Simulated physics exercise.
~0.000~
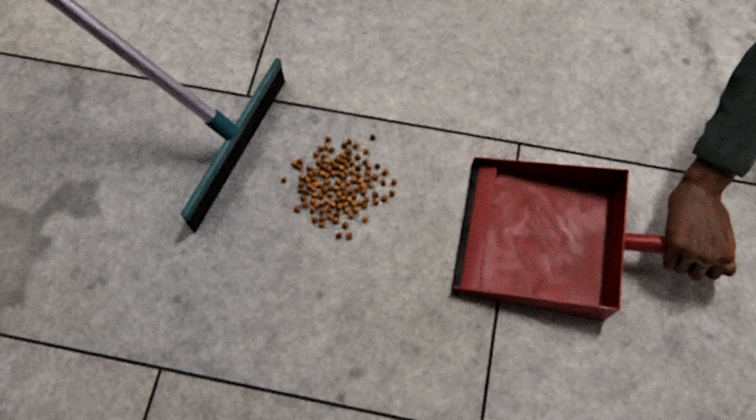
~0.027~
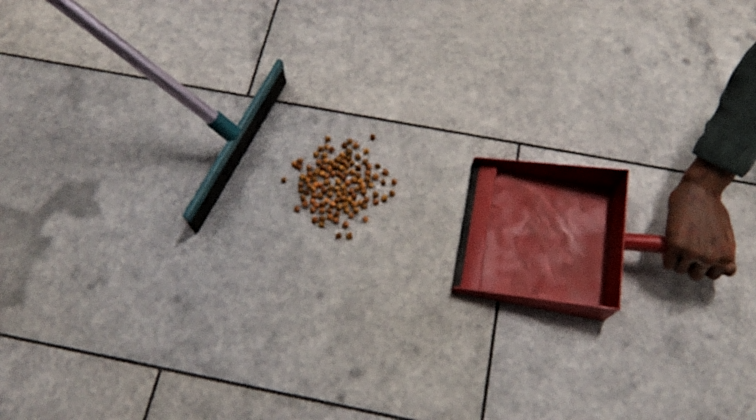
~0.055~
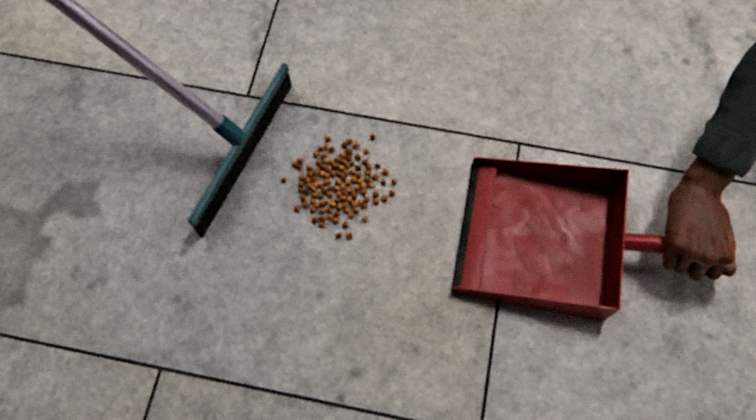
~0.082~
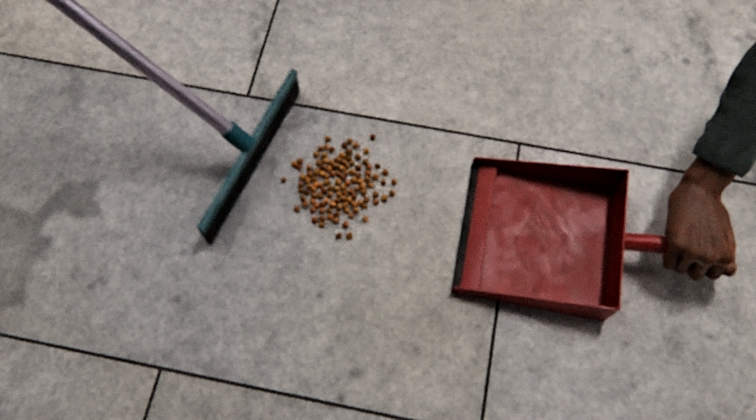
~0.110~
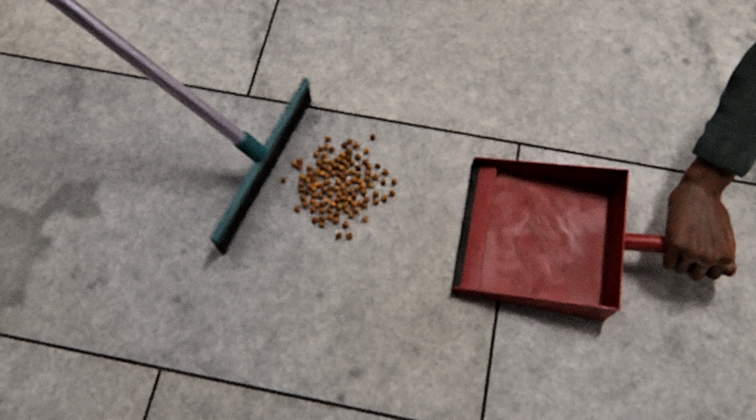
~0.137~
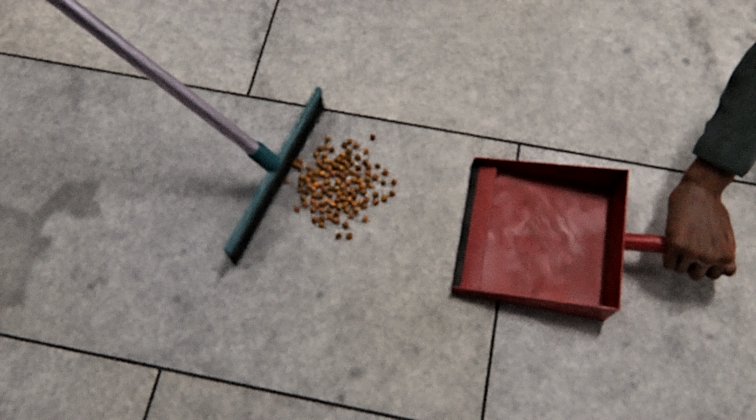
A teal-bladed sweeper sliding a short way rightward to the edge of a chickpea pile, while a hand holds a red dustpan still.
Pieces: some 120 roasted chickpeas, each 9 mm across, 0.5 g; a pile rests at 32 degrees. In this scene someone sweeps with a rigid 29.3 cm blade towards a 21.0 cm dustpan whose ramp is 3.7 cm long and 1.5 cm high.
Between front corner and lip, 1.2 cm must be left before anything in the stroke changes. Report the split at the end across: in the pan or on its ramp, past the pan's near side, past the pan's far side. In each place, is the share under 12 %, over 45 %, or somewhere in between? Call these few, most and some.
I would put it this way: Pan some, near side some, far side few.
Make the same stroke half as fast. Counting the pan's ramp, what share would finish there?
It would be around 25 percent.
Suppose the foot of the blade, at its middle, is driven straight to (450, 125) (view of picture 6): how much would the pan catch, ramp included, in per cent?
Close to 5 in a hundred.
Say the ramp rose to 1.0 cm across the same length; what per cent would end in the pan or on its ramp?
I'd expect close to 20 per cent.
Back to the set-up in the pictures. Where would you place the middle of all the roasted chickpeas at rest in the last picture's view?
Approximately (457, 261) in the last picture.
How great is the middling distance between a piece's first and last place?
That distance is around 22 cm.
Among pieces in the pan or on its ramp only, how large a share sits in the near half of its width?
About 90 per cent.
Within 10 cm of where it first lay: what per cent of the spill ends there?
Roughly 0 in a hundred.
After 0.28 s, middle of the blade 16 cm from the lip; 0 % over the lip, far side 5 %, near side 0 %.
After 0.38 s, middle of the blade 8 cm from the lip; 0 % over the lip, far side 5 %, near side 15 %.
After 0.61 s, middle of the blade 5 cm from the lip; 25 % over the lip, far side 5 %, near side 30 %.
By 1.2 s all is still; pan 20 %, near side 30 %, far side 5 %, in front of the lip or behind the blade 50 %.
